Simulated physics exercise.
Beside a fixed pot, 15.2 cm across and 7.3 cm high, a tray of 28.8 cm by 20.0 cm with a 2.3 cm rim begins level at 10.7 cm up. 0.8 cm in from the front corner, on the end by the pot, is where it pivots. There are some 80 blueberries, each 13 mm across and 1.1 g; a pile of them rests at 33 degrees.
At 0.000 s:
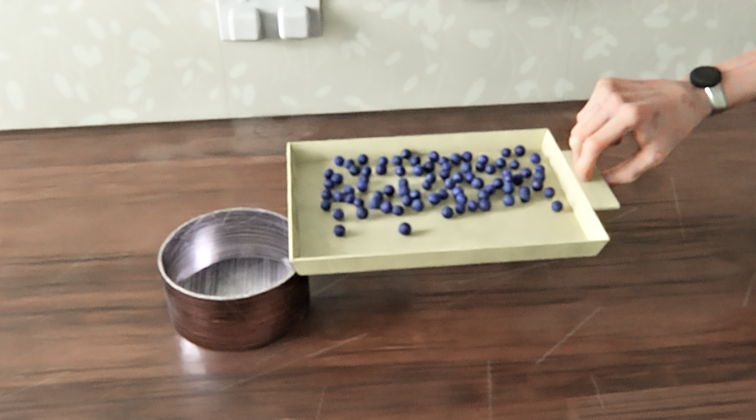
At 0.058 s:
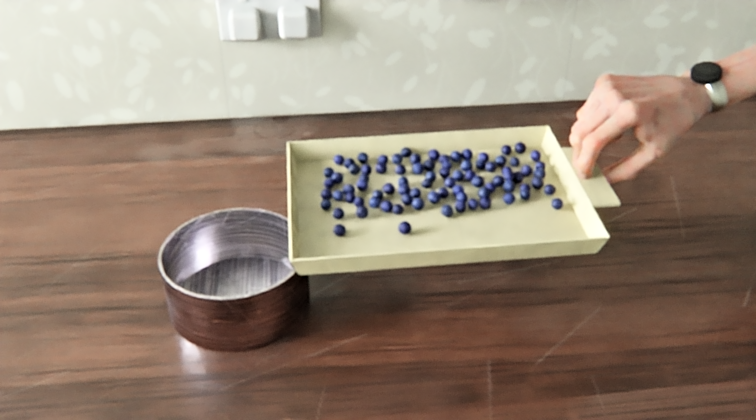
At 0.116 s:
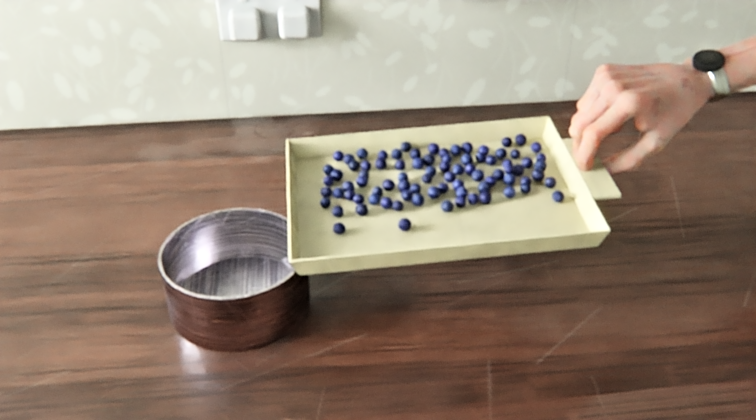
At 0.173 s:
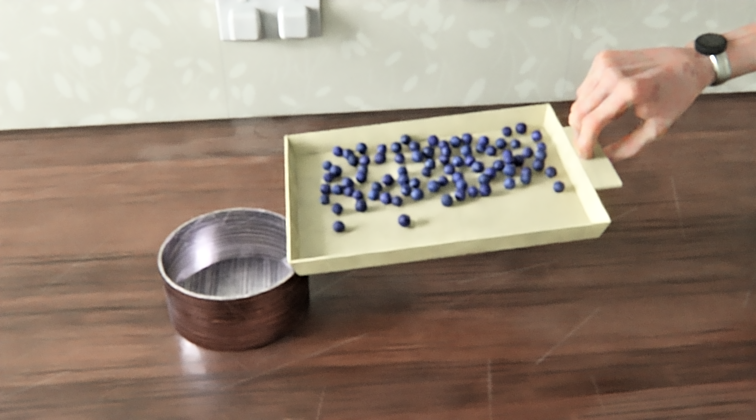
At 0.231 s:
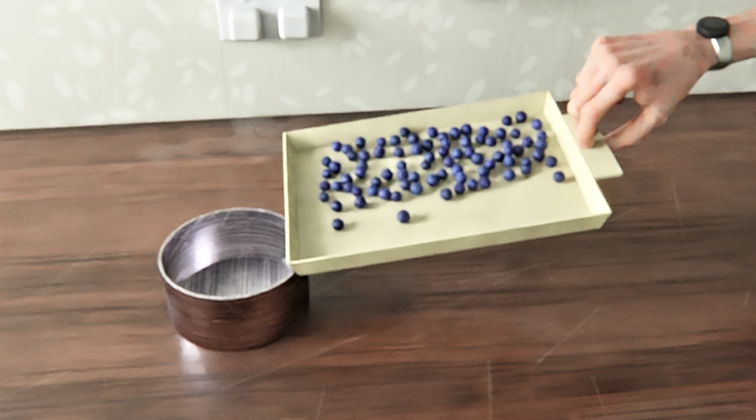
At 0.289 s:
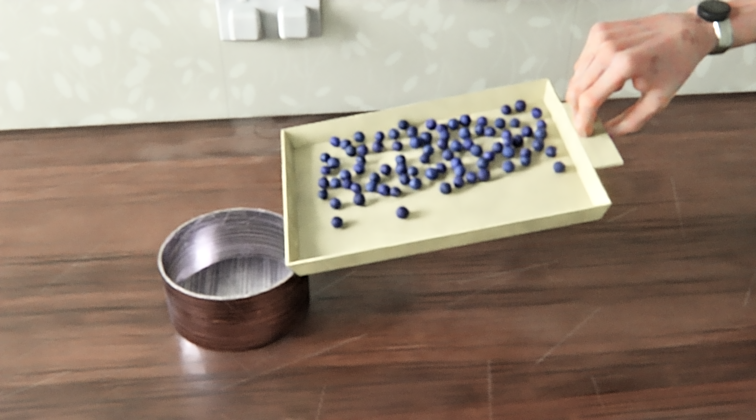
On a dark wooden surface, a hand raising the right end of a pale tray of blueberries beside an empty round pot.
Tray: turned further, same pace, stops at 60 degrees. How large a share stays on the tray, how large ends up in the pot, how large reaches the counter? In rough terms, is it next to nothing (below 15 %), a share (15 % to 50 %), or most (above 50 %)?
Result: Tray: That should get more than half. Pot: That should get only a little. Counter: That should get only a little.
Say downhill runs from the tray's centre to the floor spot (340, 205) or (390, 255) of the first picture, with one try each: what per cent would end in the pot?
0 and 0 %.
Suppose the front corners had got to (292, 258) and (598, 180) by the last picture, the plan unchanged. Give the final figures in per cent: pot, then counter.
You'd end with pot at 0 and counter at 15.
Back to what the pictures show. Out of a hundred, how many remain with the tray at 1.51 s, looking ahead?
Roughly 100 per cent.
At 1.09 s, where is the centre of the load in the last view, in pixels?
I reckon close to (307, 208).
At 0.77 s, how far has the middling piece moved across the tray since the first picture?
It has moved some 12 cm from its start.
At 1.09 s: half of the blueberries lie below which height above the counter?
Some 16 cm above the counter.
Then, at 0.77 s, tilt 34 degrees; the tray holds 100 %, the pot 0 %.
After 1.09 s, tilt 50 degrees; the tray holds 100 %, the pot 0 %.
After 1.51 s, tilt 60 degrees; the tray holds 100 %, the pot 0 %.
In the end, at 2.1 s, tray 100 %, pot 0 %, counter 0 %.
